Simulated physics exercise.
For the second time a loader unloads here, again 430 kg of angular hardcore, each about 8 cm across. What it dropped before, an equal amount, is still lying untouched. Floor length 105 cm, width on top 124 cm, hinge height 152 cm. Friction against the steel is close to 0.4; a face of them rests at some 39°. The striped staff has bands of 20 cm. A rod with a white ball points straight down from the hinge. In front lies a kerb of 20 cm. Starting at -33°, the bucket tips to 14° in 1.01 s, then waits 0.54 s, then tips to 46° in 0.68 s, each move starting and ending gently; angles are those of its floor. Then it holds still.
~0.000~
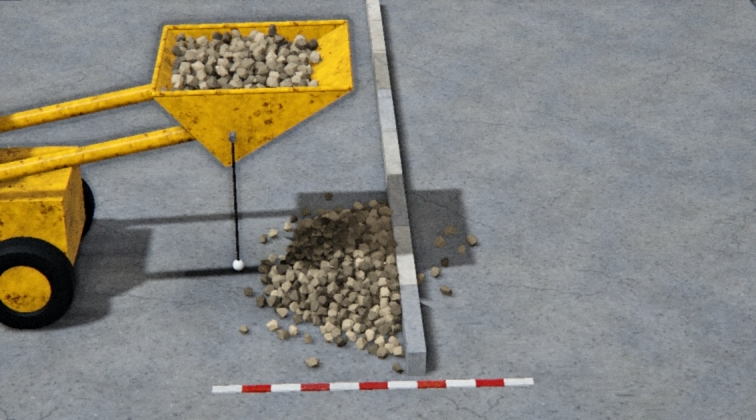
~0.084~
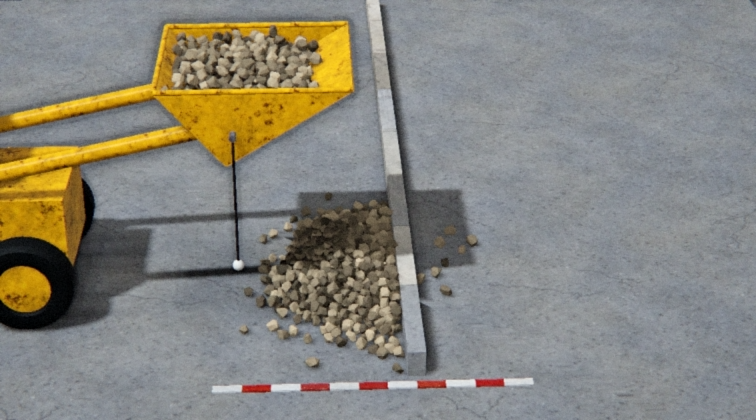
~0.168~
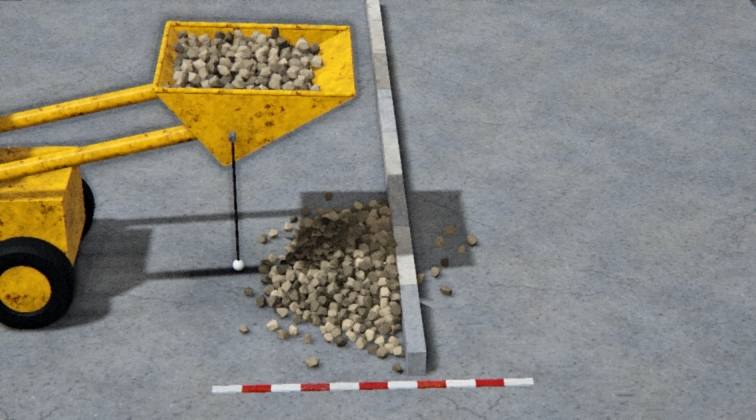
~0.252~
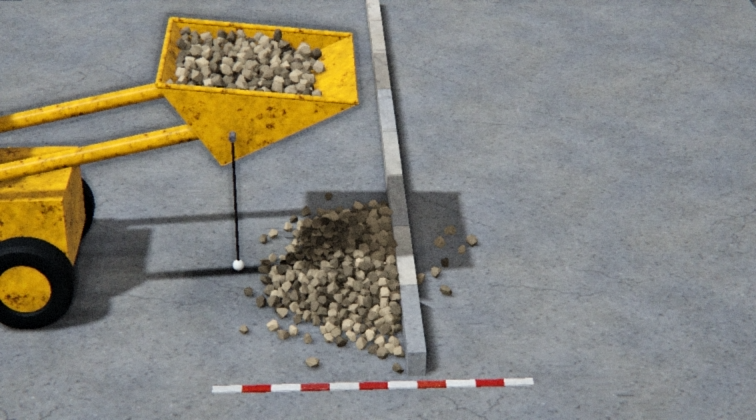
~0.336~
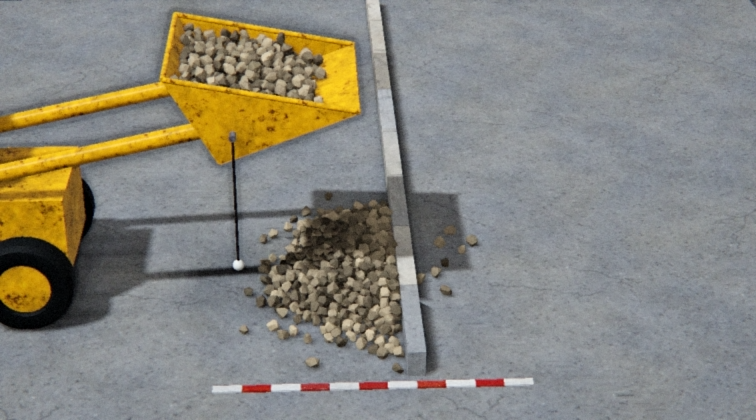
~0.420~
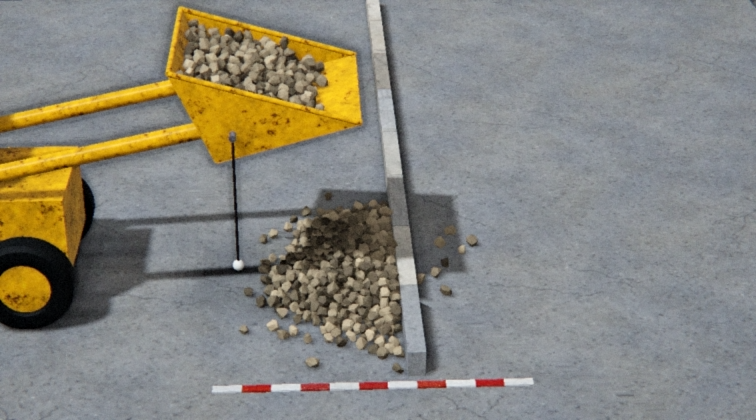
A yellow loader slowly tilts its stone-filled bucket rightward above a stone pile against a kerb.
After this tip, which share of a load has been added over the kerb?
About 14 per cent.
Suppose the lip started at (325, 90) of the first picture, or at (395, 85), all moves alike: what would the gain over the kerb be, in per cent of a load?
Near 0 per cent from the first place, 50 from the second.
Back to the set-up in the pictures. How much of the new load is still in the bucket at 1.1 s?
It holds some 100 per cent.
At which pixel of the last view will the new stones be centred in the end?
Around (358, 250).
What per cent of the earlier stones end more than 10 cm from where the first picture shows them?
Roughly 5 per cent of them.
After 0.8 s the floor is at 7°; in per cent of one load, 100 in the bucket, 99 on this side of the kerb, 1 over the kerb; the foremost stones are at (446, 258).
After 1.1 s the floor is at 14°; in per cent of one load, 100 in the bucket, 99 on this side of the kerb, 1 over the kerb; the foremost stones are at (446, 258).
After 2.7 s the floor is at 46°; in per cent of one load, 6 in the bucket, 190 on this side of the kerb, 3 over the kerb; the foremost stones are at (453, 256).
After 5.4 s the floor is at 46°; in per cent of one load, 0 in the bucket, 185 on this side of the kerb, 15 over the kerb; the foremost stones are at (531, 268). Net gain over the kerb, 14.
